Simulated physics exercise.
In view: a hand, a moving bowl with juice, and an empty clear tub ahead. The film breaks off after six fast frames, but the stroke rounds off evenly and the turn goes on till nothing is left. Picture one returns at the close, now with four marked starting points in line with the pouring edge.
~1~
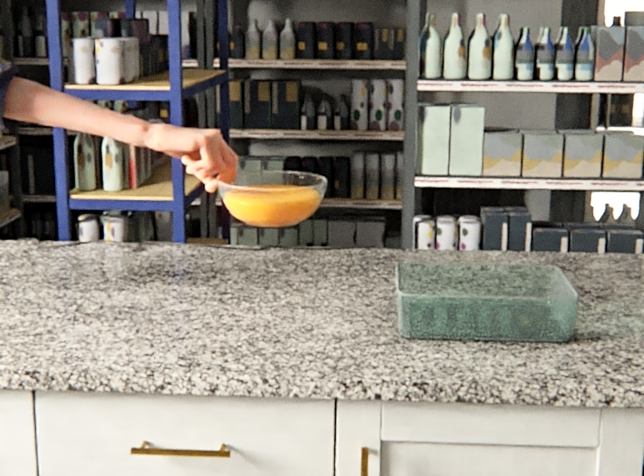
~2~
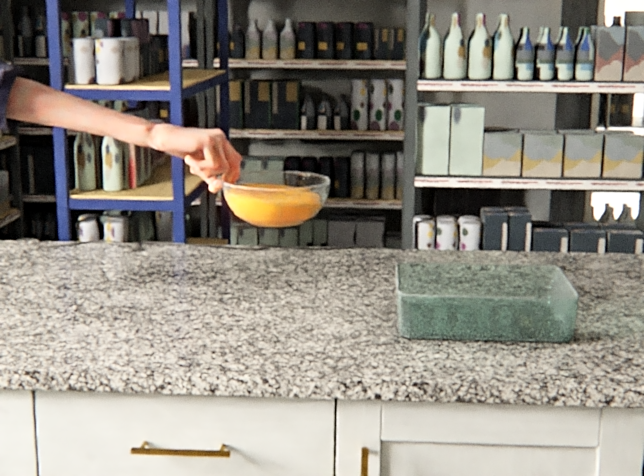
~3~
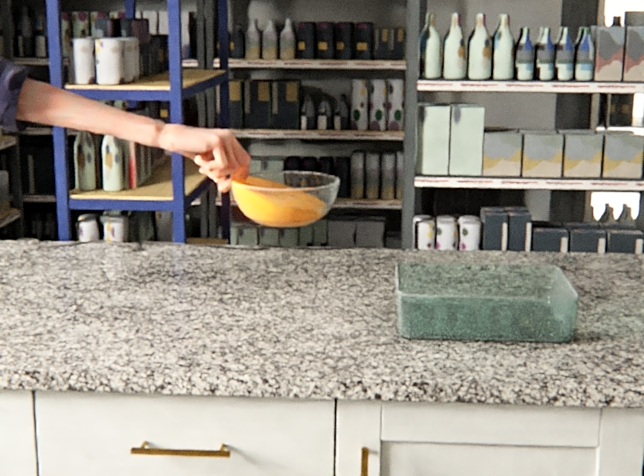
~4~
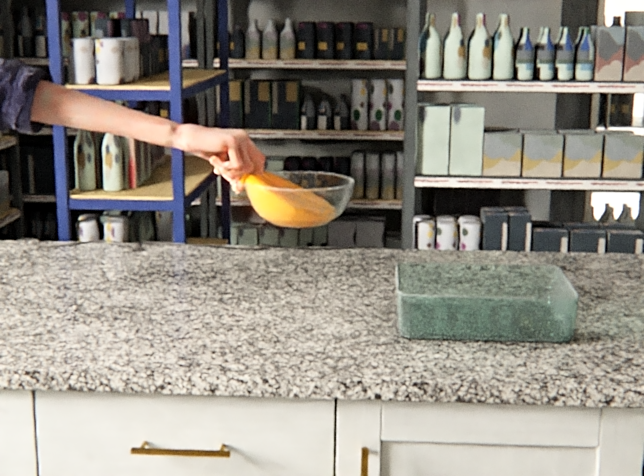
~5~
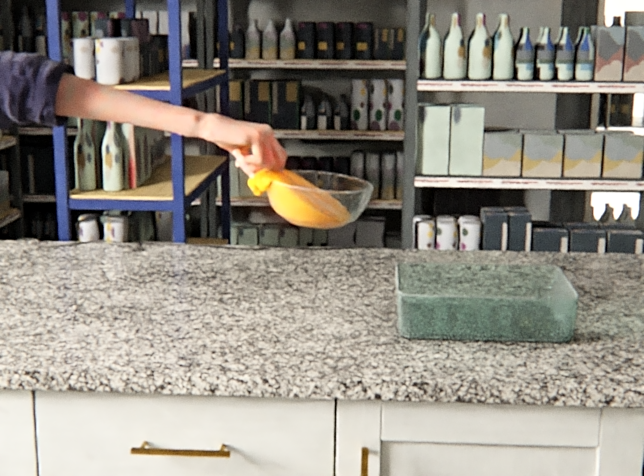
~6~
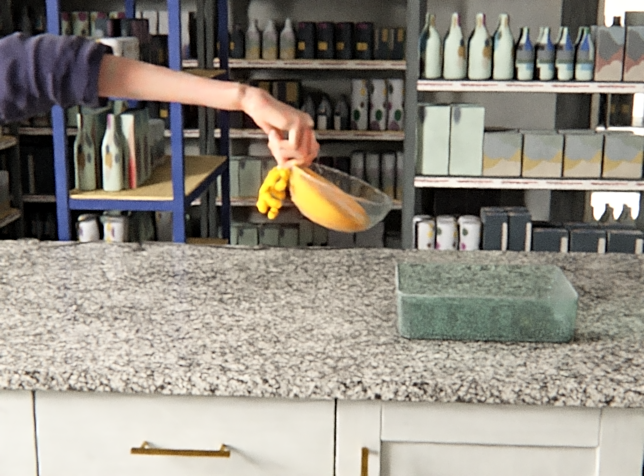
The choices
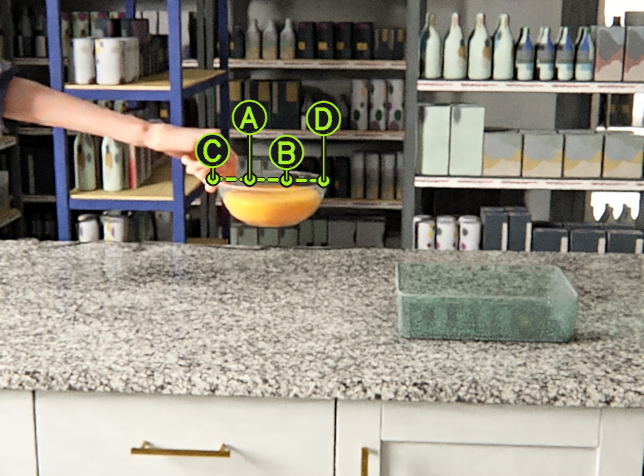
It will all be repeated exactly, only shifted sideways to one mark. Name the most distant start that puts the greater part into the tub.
B will do.
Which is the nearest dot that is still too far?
A it is.
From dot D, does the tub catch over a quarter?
Yes.
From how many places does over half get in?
Two.
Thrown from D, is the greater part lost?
No.
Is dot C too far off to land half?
Yes, that goes wrong.
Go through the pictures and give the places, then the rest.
Upright, lip at (325, 180); tub from (399, 336) to (573, 341); nothing has left yet.
Upright, lip at (328, 180); nothing has left yet.
Upright, lip at (338, 181); nothing has left yet.
Upright, lip at (352, 181); juice is over the rim, down to (246, 181).
Tipped about 6°, lip at (372, 186); juice is over the rim, down to (259, 192).
Tipped about 21°, lip at (392, 202); juice is over the rim, down to (274, 215).
On the marked copy, A at (249, 179); B at (286, 180); C at (212, 178); D at (323, 180).
If A is chosen, about 27 % lands in the tub, 65 % falls short and 7 % goes beside or beyond.
If B is chosen, about 65 % lands in the tub, 23 % falls short and 12 % goes beside or beyond.
If C is chosen, about 0 % lands in the tub, 96 % falls short and 3 % goes beside or beyond.
If D is chosen, about 68 % lands in the tub, 10 % falls short and 22 % goes beside or beyond.
